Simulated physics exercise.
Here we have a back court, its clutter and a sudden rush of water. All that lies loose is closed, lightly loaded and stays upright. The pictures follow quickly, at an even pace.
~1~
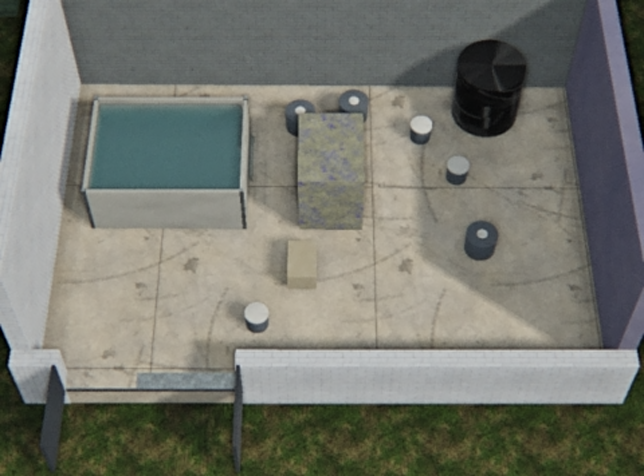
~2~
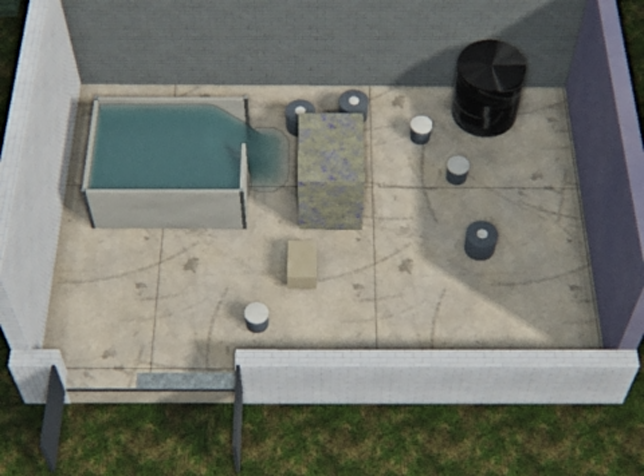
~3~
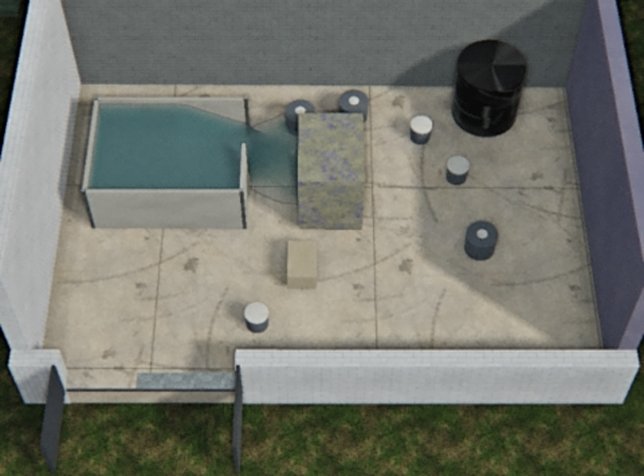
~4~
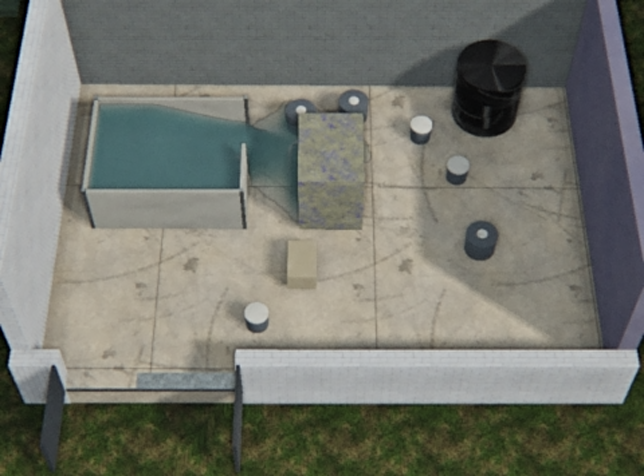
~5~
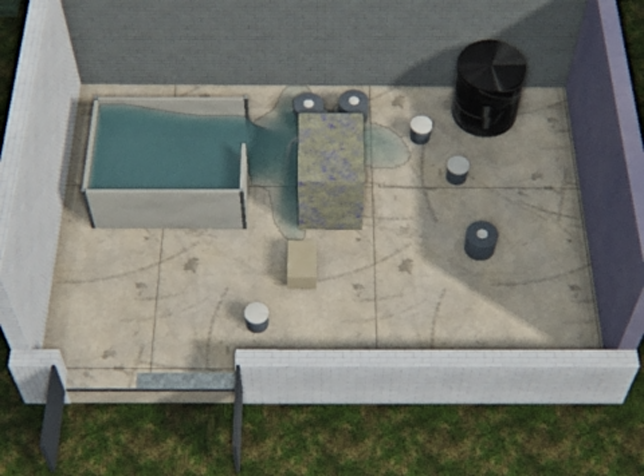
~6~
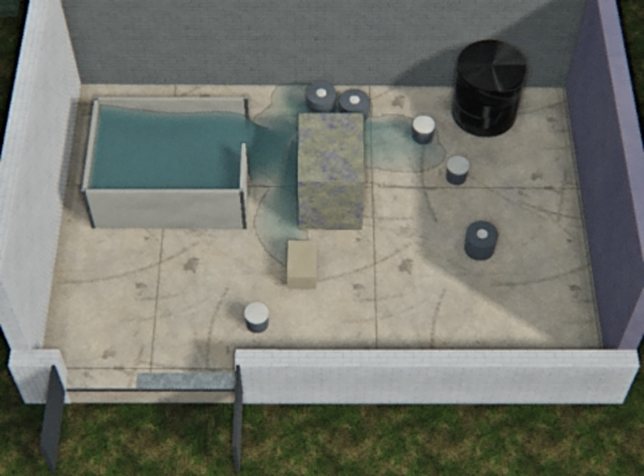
Water bursts from a tank's right side, spreads around a block and shifts a tub rightward.
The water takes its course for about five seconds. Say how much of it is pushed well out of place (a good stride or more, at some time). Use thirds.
Share: Two thirds or above.
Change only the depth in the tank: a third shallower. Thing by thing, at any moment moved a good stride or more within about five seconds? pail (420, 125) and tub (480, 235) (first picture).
One after the other: Pushed that far, not that far.
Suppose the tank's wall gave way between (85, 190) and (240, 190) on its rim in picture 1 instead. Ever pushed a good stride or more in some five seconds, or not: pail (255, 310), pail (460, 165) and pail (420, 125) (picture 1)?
As listed: That far or more, not that far, short of that.
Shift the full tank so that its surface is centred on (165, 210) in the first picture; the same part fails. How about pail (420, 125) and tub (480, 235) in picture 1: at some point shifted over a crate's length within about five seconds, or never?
In that order: Moved that far, under that.
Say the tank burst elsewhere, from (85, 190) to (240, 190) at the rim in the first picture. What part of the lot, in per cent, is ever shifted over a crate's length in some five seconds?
Roughly 10 per cent.
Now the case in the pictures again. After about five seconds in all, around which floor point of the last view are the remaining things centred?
Close to (422, 292).
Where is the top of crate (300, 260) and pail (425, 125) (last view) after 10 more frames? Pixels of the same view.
Roughly at (329, 338) and (575, 191).
A moment on, 3 of 8 are well off their spots; 1 afloat.
Next, 5 of 8 are well off their spots; 3 afloat.
Later, 7 of 8 are well off their spots; 0 afloat.
In the end, 7 of 8 are well off their spots, and 7 have been at some point; 4 afloat.
